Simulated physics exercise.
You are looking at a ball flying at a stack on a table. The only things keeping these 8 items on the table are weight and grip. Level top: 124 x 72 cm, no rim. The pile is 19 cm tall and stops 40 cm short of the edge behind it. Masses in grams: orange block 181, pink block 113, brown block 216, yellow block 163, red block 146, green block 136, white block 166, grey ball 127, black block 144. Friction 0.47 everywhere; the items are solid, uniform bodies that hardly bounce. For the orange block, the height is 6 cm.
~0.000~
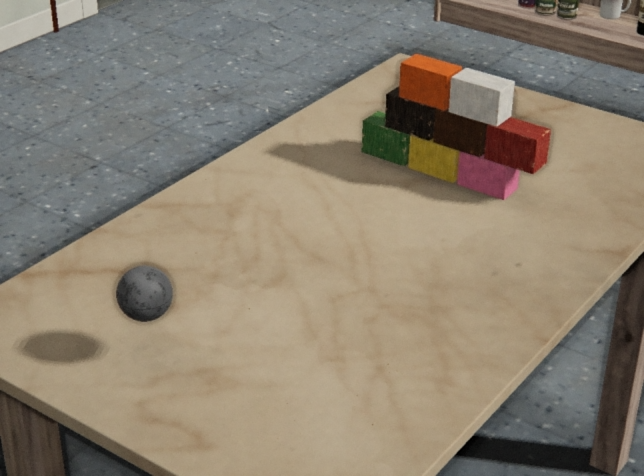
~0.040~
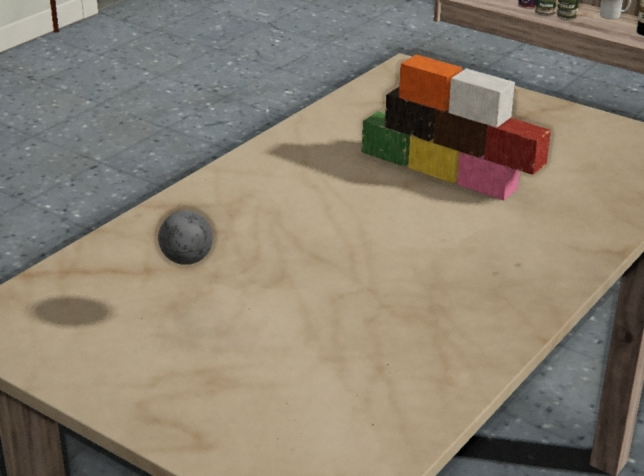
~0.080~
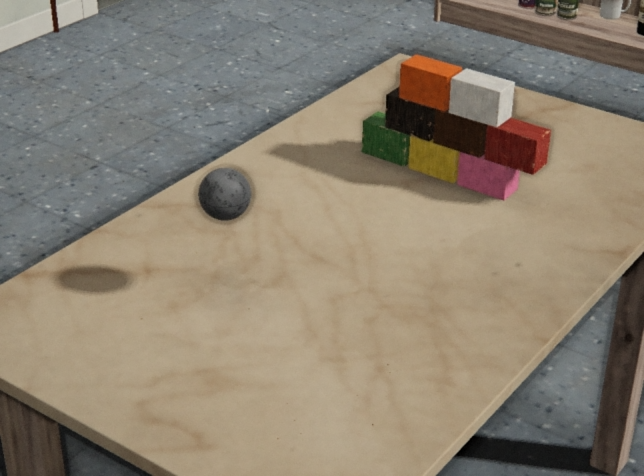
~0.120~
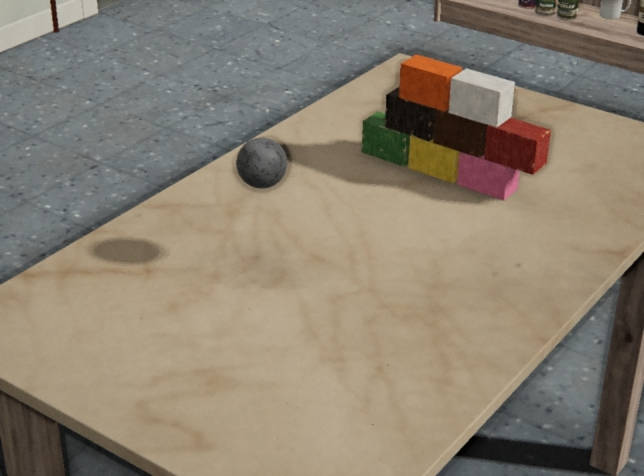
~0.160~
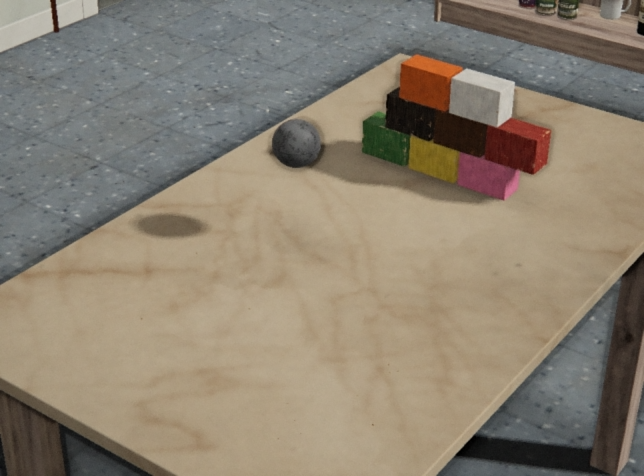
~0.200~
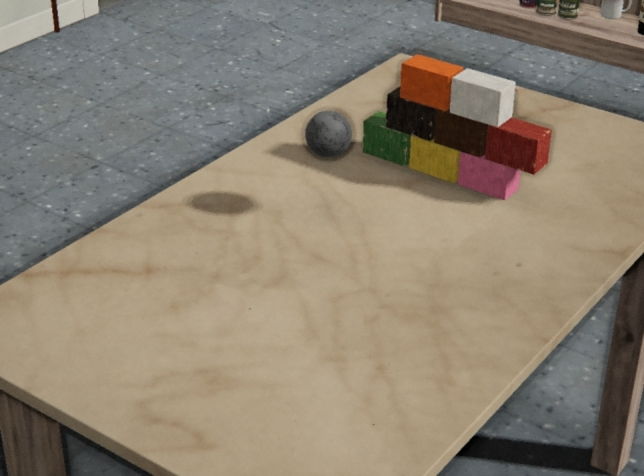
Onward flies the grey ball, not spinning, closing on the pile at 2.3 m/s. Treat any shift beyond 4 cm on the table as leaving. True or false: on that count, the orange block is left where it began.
True.
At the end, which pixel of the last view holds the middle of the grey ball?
In the end it sits at around (384, 143).
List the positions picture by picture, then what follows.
In the first picture, 63 cm to the stack; grey ball (145, 294); orange block (430, 82).
In the second picture, 54 cm to the stack; grey ball (186, 238); yellow block (439, 154).
In the third picture, 45 cm to the stack; grey ball (225, 194); green block (391, 139).
In the fourth picture, 35 cm to the stack; grey ball (262, 163); black block (415, 113).
In the fifth picture, 26 cm to the stack; grey ball (296, 143); brown block (465, 128).
In the sixth picture, 17 cm to the stack; grey ball (328, 134); orange block (431, 82).
Around 0.30 s, grey ball near (384, 149); green block shifted 2 cm.
Around 0.40 s, grey ball near (384, 145); green block shifted 5 cm; black block shifted 2 cm.
Finally (1.0 s), not toppled but over 4 cm from the start, green block; the other 7 still in place (within 4 cm). Final places as that camera would see them, orange block near (434, 81).
